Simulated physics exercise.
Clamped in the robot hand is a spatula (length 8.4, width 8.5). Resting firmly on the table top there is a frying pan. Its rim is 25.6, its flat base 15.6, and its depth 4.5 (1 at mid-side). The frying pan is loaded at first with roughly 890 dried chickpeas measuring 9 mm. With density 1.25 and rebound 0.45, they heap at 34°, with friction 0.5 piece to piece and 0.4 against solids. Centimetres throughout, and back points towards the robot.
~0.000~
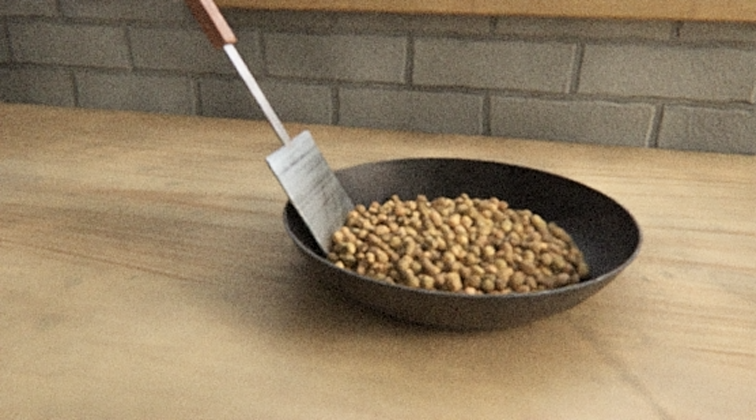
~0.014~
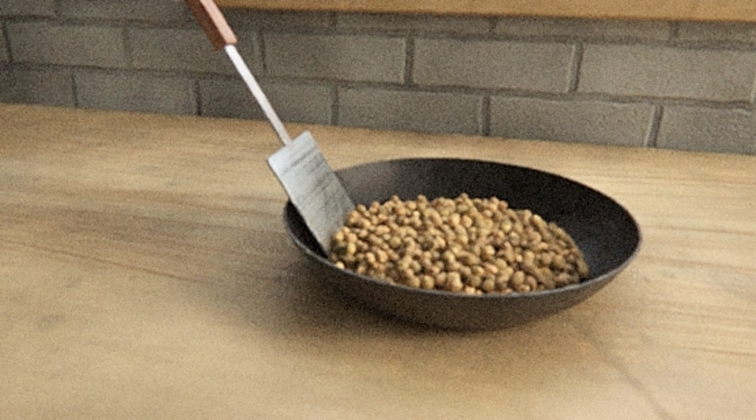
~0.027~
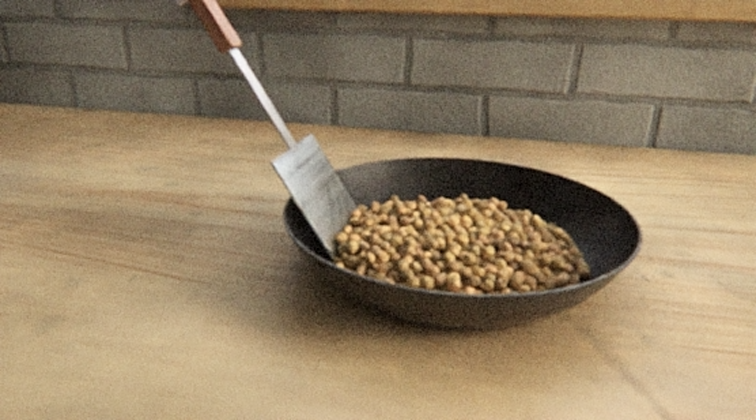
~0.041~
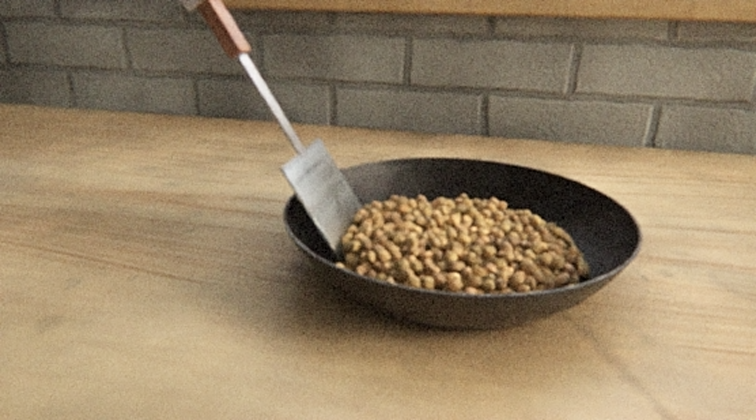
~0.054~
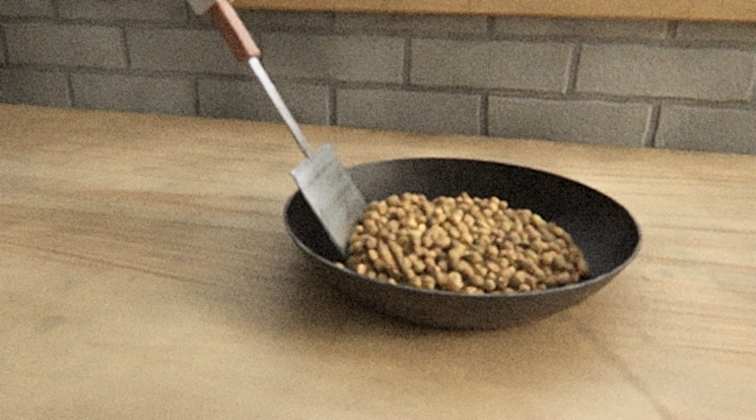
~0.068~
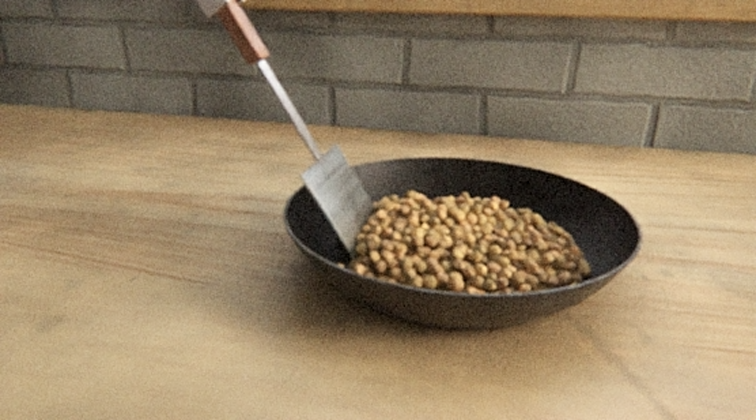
The clip opens on a dark frying pan heaped with dried chickpeas on a wooden table, a metal spatula slanting into its left side. The spatula slides slowly a short way right and slightly down, pressing the left edge of the heap inward while the pan stays still.
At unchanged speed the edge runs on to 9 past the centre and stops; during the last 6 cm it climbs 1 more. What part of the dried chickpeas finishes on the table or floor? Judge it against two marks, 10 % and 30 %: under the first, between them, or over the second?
Between them, so from 10 to 30 %.
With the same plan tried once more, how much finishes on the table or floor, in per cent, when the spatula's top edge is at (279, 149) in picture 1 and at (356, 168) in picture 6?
35 per cent.
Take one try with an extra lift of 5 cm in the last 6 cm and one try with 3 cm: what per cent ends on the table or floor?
It comes to around 10 per cent on the first try and around 15 per cent on the second.
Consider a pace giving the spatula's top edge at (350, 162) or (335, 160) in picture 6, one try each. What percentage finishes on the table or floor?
First try around 35 %, second try around 25 %.
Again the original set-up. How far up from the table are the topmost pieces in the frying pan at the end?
It reaches roughly 6.0 cm.
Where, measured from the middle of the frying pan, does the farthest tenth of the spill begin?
25 centimetres, give or take.
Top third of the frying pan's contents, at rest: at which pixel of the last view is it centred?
I'd put it close to (584, 239).
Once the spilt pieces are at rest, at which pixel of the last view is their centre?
Approximately at (684, 278).
After 0.17 s, sloping 58°, highest piece 16 above the table; 888 in the frying pan, 2 on the blade or in flight.
After 0.28 s, sloping 58°, highest piece 20 above the table; 888 in the frying pan, 1 on the table or floor, 1 on the blade or in flight.
After 0.53 s, sloping 58°, highest piece 6 above the table; 723 in the frying pan, 160 on the table or floor, 7 on the blade or in flight.
After 1.58 s, sloping 58°, highest piece 6 above the table; 720 in the frying pan, 170 on the table or floor.
At rest, 720 in the frying pan, 170 on the table or floor. That is 19 % on the table or floor.
